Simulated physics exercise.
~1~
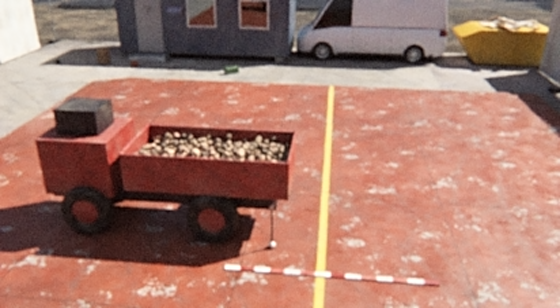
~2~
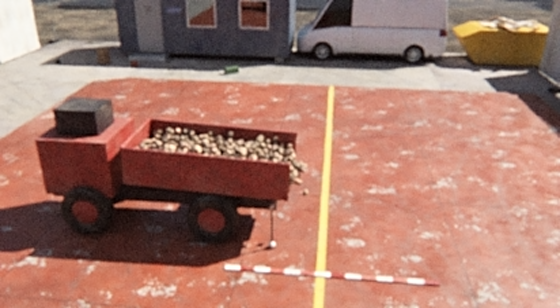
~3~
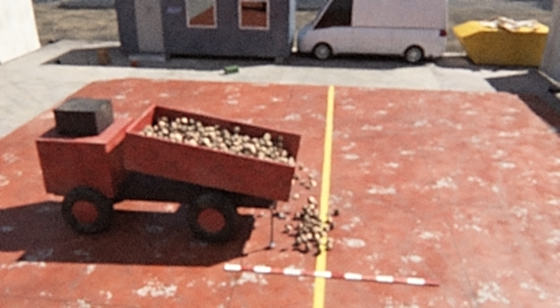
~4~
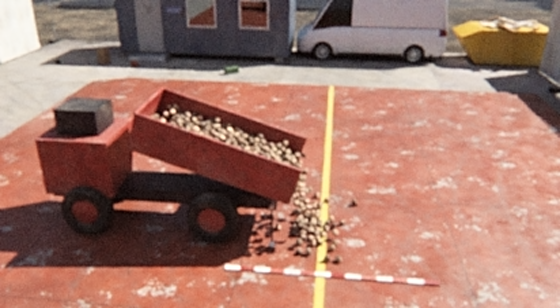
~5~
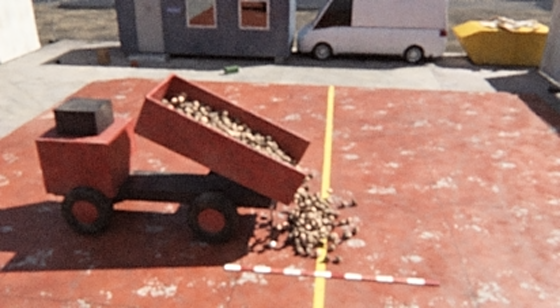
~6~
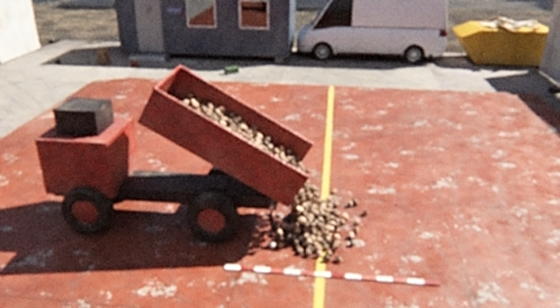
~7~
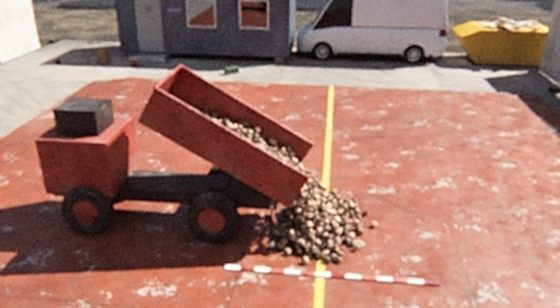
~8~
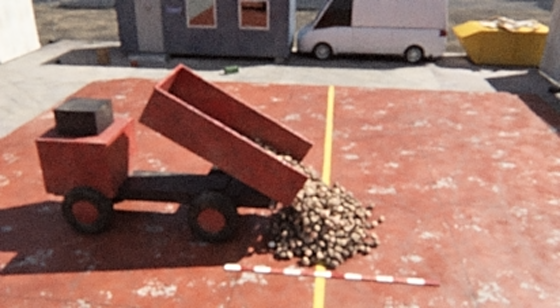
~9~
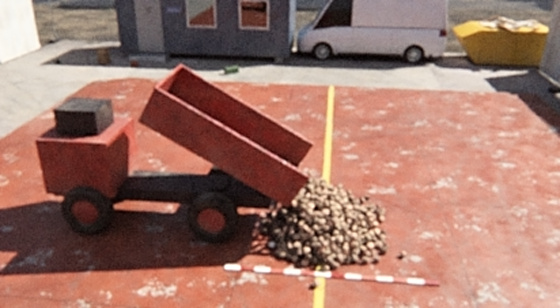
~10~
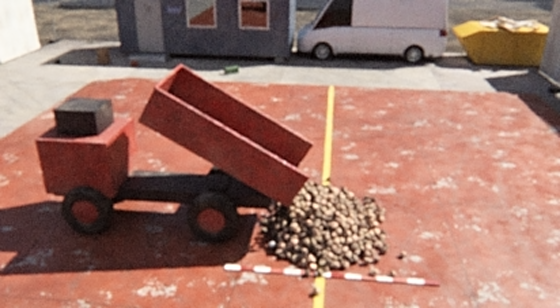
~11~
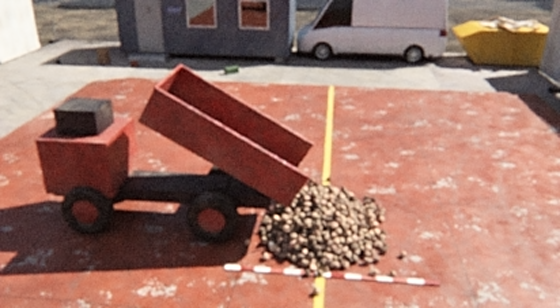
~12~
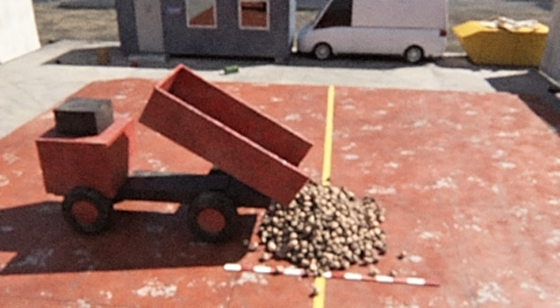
A sunlit yard with worn red ground is seen from slightly above, with a grey building, a white van and a yellow skip along the back. At left stands a red tipping truck with dark wheels, its bed full of pale brown stones, while a yellow line crosses the ground near its rear and a red and white striped staff lies in front. The bed tilts up gently, and stones begin spilling from its right end. It stops steeply raised and holds still while the rest slide out. The bed ends empty, with the stones heaped across the line, slightly more on the near side.
